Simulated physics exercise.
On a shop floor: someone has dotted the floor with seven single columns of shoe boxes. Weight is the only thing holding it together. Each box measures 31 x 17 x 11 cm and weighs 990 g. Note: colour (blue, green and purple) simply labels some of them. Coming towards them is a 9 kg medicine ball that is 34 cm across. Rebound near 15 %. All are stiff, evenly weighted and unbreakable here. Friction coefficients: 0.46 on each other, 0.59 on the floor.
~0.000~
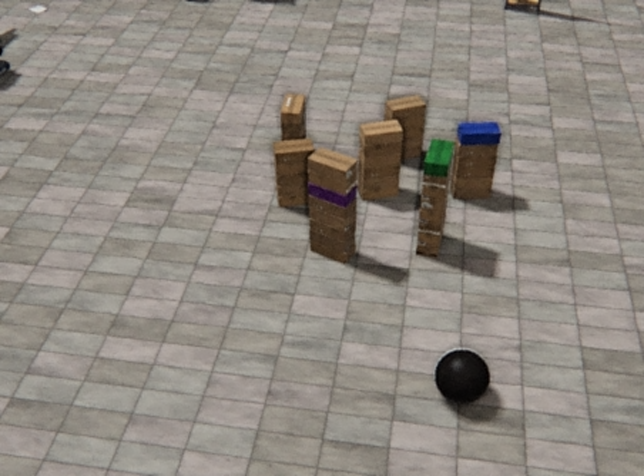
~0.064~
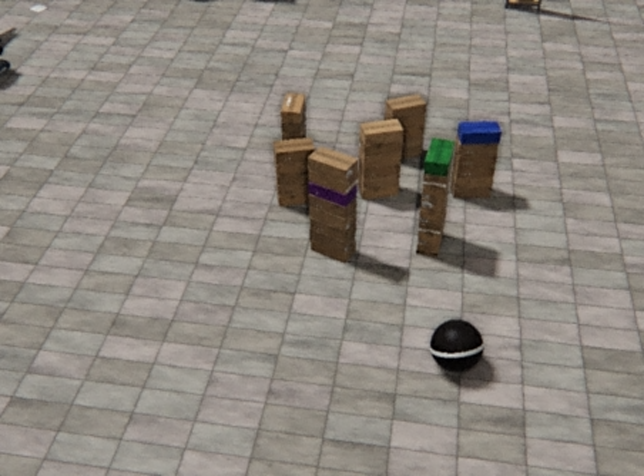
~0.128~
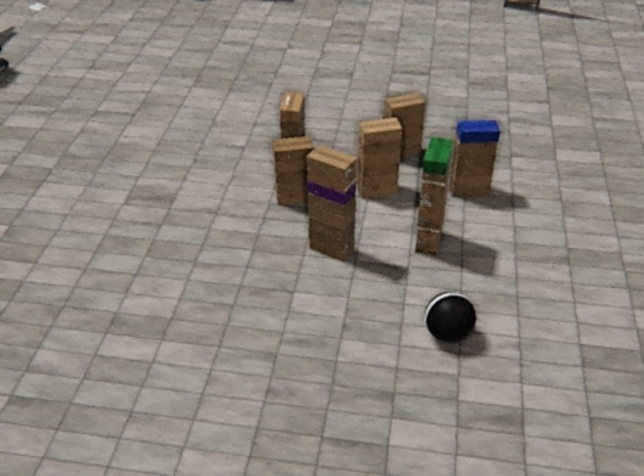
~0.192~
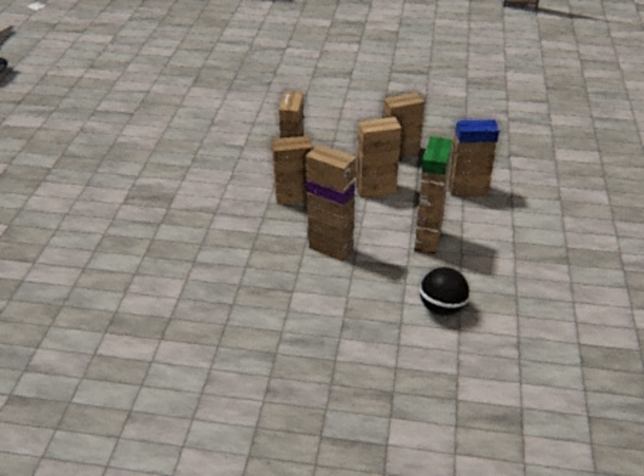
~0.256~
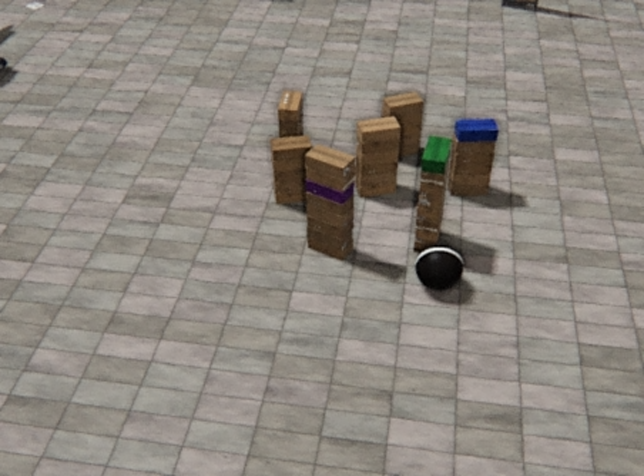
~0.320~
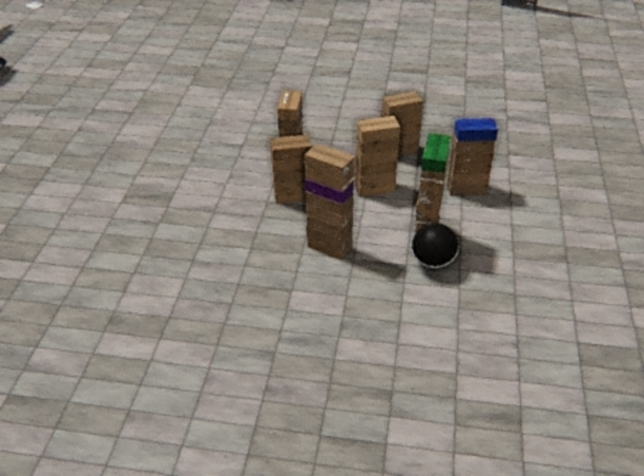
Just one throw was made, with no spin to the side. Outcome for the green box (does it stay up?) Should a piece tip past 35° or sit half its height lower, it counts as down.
Down.
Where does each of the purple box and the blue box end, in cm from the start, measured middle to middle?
Estimate: Purple near 0 cm, blue near 0 cm.
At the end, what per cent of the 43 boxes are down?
Around 15 %.
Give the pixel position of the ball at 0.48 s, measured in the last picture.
(429, 219), roughly.
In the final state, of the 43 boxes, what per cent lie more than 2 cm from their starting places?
It comes to 25 percent.
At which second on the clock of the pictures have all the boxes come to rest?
Around 2.0 s.
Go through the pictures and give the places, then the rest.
In the first frame (we follow the side turned to the camera), ball (462, 376) 1.10 m from contact, 3.8 m/s; green box (440, 152); purple box (327, 196); blue box (481, 139); no piece has moved.
The second frame shows ball (457, 346) 85 cm from contact, 3.8 m/s; green box (440, 151).
The third frame shows ball (450, 317) 61 cm from contact, 3.8 m/s; green box (439, 149).
The fourth frame shows ball (445, 292) 37 cm from contact, 3.8 m/s; green box (438, 149).
The fifth frame shows ball (439, 267) 13 cm from contact, 3.8 m/s; green box (437, 148).
The sixth frame shows ball (435, 246) after contact, 2.1 m/s; green box (437, 146) displaced 15 mm; purple box (324, 192); blue box (478, 136); 8 stirred so far.
Around 0.48 s, ball still moving; none of the 43 boxes down, 8 disturbed; green box tipped 20°.
Around 0.68 s, ball still moving; 4 of the 43 boxes down; green box tipped 24°, 22 cm lower.
Around 1.24 s, ball still moving; 7 of the 43 boxes down; green box on its side.
Finally (2.3 s), ball rolling away; 7 of the 43 boxes down; green box upside down; blue box unmoved; purple box unmoved. Seen by the last camera, middles, green box near (446, 287), blue box near (476, 130).
